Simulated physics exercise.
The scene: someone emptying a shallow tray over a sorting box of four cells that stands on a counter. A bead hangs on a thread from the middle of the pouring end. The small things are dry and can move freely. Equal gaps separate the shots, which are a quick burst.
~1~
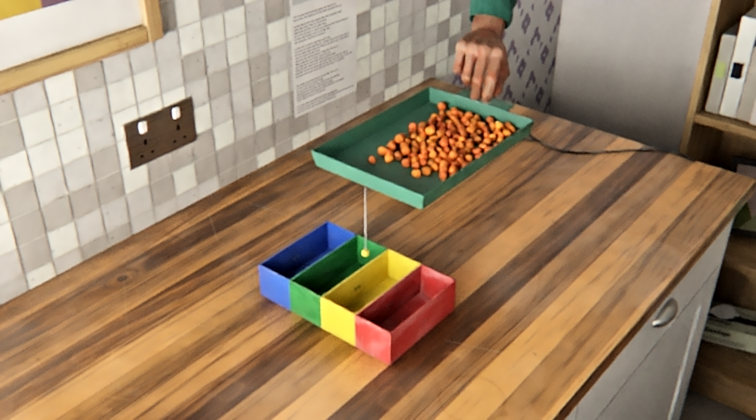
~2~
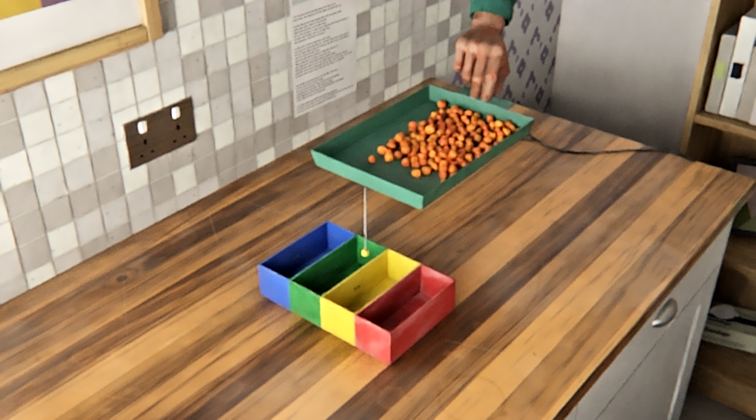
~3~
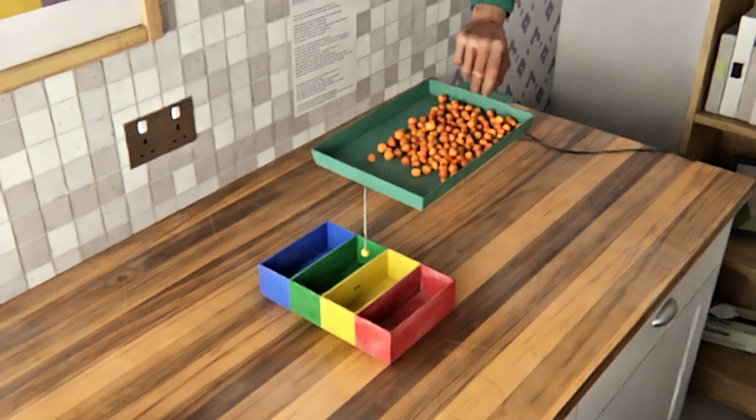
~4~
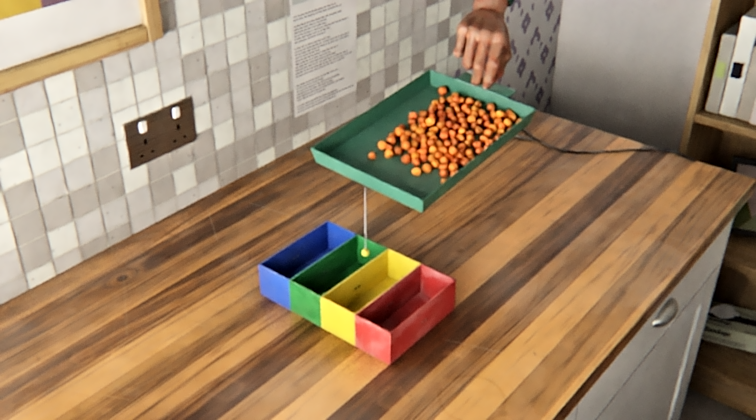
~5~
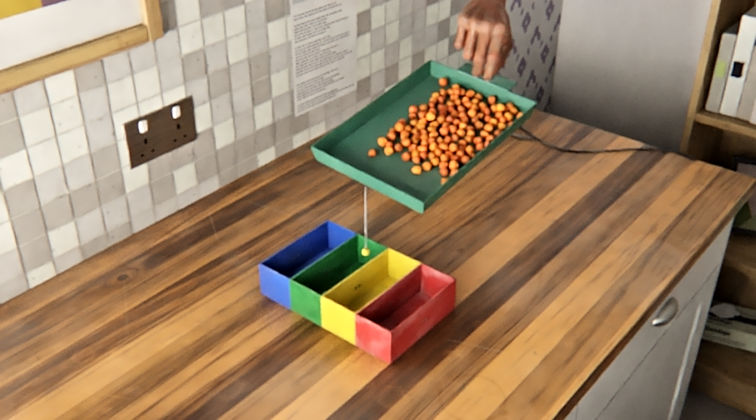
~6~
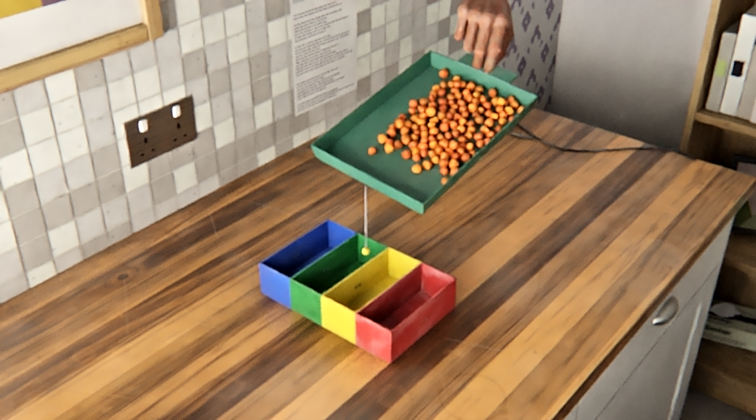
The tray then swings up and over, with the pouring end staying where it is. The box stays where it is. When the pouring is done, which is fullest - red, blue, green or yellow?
Fullest: The red cell.
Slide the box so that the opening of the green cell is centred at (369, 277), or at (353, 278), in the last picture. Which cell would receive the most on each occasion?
So it would be the yellow one first and the yellow one after that.
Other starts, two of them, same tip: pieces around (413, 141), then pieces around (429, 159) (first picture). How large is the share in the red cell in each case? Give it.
From the first start you get 80 in a hundred, from the second 70 in a hundred.
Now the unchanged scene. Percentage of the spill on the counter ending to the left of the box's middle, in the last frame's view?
Near 10 in a hundred.
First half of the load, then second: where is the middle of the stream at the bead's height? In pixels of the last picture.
Around (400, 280) first; around (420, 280) second.
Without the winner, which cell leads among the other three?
Second place goes to yellow.
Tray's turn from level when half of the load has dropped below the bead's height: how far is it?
About 110°.
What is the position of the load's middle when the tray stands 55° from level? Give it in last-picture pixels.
The middle of the load sits near (429, 152).
Soon, tray tipped steeply; all on the tray.
A while on, tray tipped right over; nearly all on the tray; a stray few falling or outside the box.
Towards the end, tray tipped past a quarter turn; about half in the red cell; about a quarter in the yellow cell; a stray few in the green cell; about a quarter falling or outside the box.
Finally, tray tipped past a quarter turn; about half in the red cell; about a quarter in the yellow cell; a stray few in the green cell; none in the blue cell; about a quarter outside the box.
